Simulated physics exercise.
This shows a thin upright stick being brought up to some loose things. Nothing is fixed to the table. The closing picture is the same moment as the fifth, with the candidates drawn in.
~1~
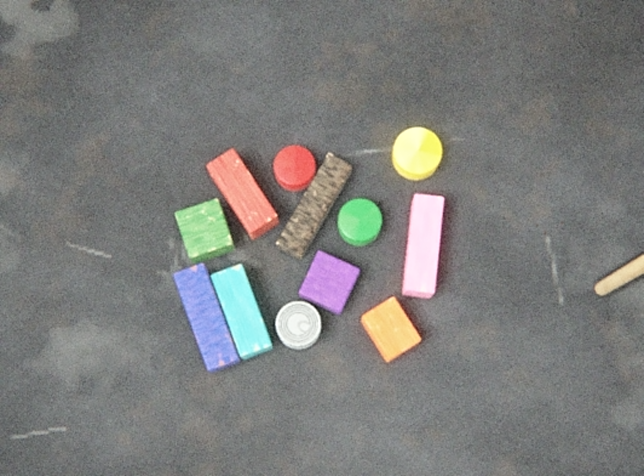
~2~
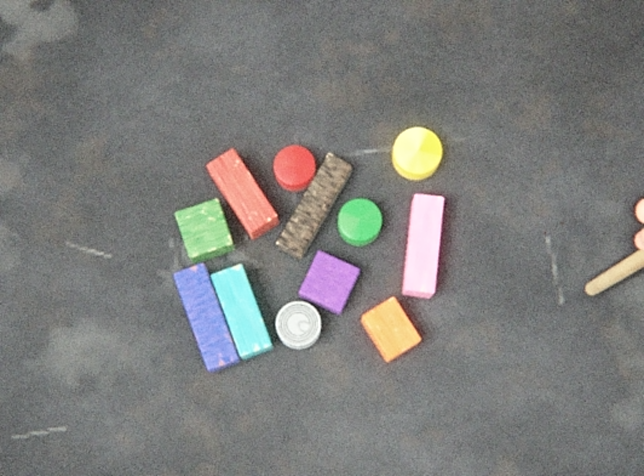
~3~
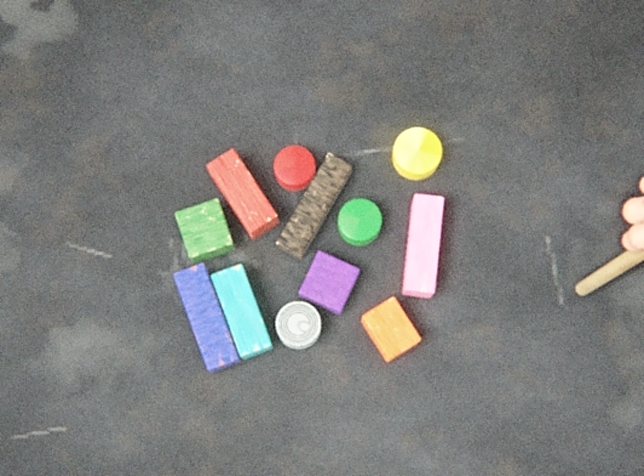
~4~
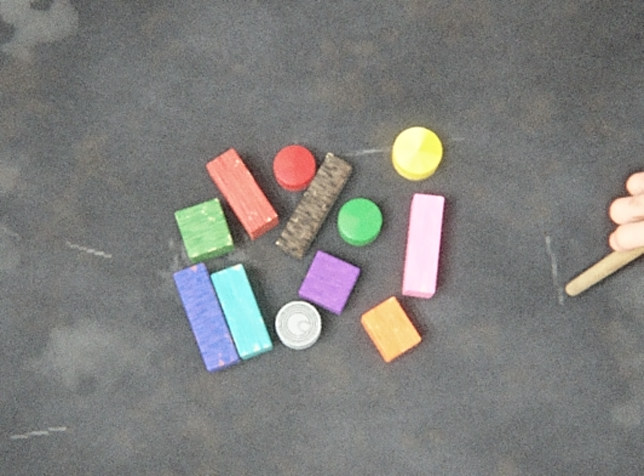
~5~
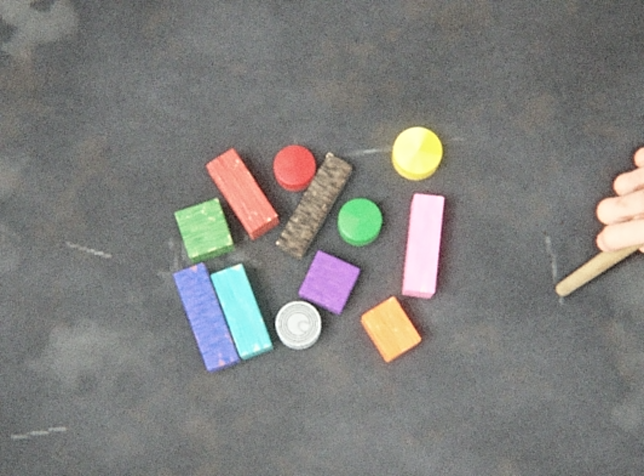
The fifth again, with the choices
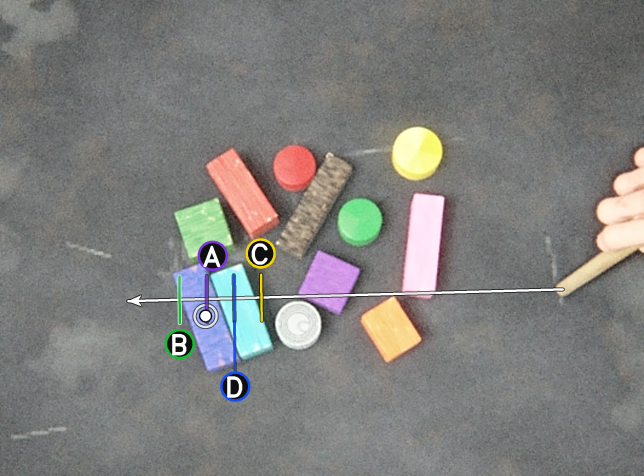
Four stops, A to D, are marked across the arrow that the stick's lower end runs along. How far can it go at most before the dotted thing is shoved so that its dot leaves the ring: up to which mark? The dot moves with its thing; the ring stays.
Mark C.
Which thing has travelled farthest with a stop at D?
The purple block has gone farthest.
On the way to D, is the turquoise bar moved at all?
By then, yes.
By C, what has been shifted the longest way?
It is the purple block.
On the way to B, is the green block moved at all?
No.
On the marked copy, A at (207, 299); B at (180, 300); C at (261, 298); D at (234, 298); the arrow from (563, 289) to (128, 301); the white dot at (205, 316).
Following C. Soon after the start, foot of the stick (455, 292).
Later, foot of the stick (347, 296); pink bar (403, 241); purple block (320, 280).
In the end, foot of the stick (261, 298); purple block (278, 266); pink bar (403, 241); the dot is still in its ring.
As for the rest, A shifts the dotted thing to (169, 340); B shifts the dotted thing to (159, 351); D shifts the dotted thing to (186, 327).
